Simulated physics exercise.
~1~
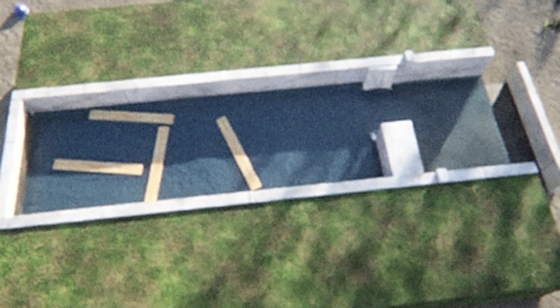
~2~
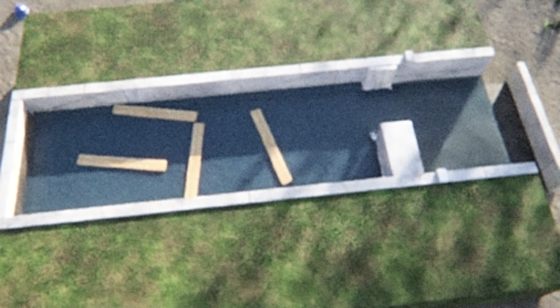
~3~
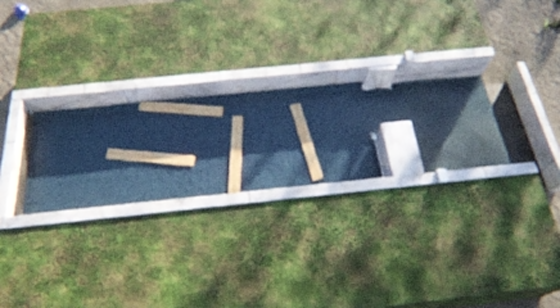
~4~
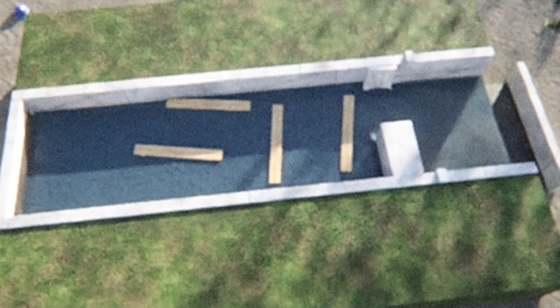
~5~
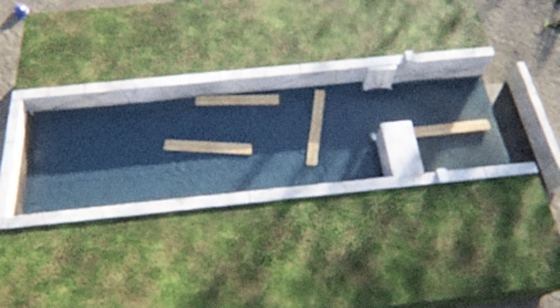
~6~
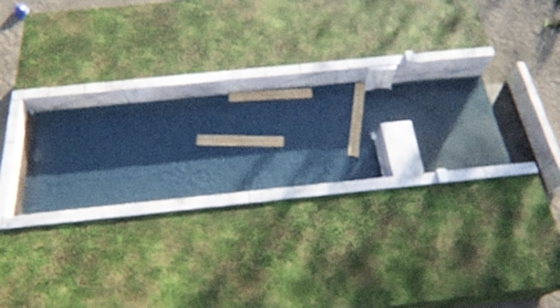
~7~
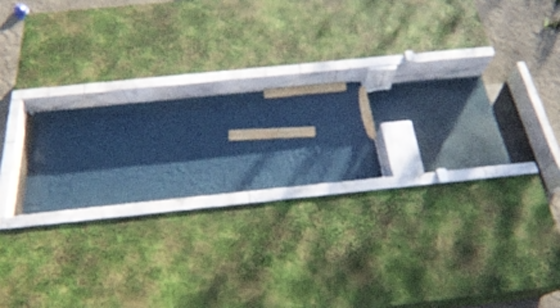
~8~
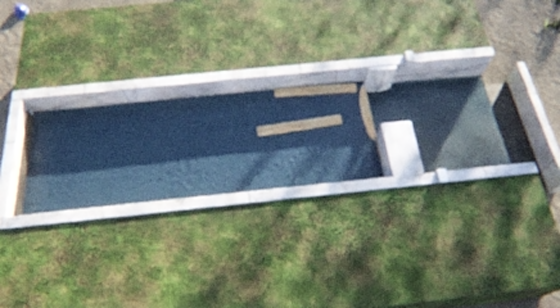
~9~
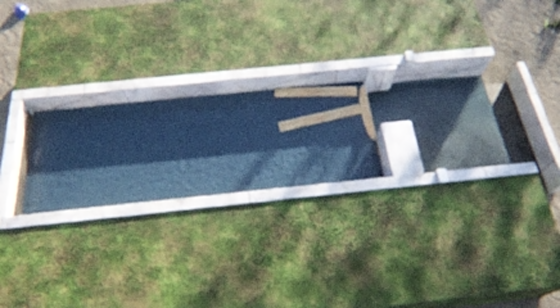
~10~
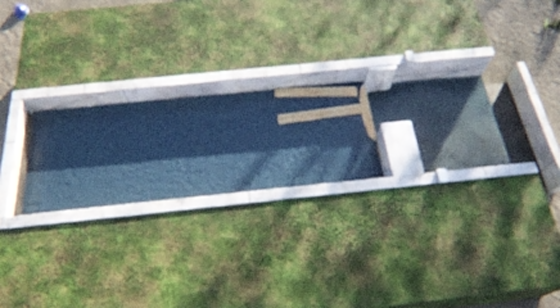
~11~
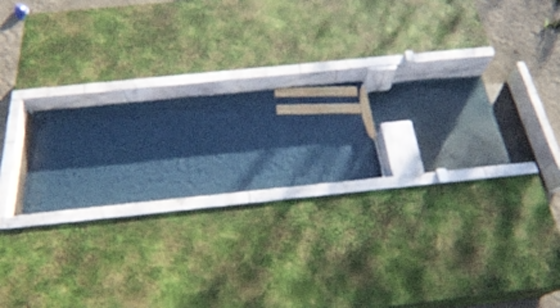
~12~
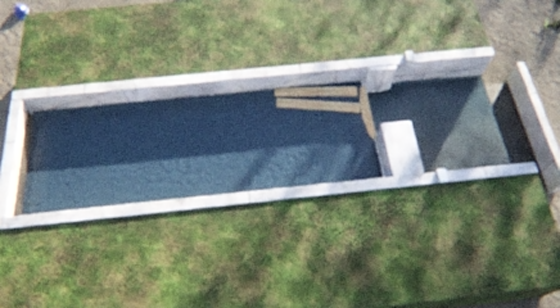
Four pale wooden planks drift to the right along a blue, water-filled channel edged by white walls and set in green grass, seen from above. Two lie lengthwise and two sit crosswise, with a white block narrowing the channel near the right. The leading plank swings upright, turns through the gap beside the block and disappears beyond it. The next crosswise plank reaches the gap and lodges across it. The upper lengthwise plank stops behind it, and the last one slides up alongside. The three remaining planks end bunched together at the gap.
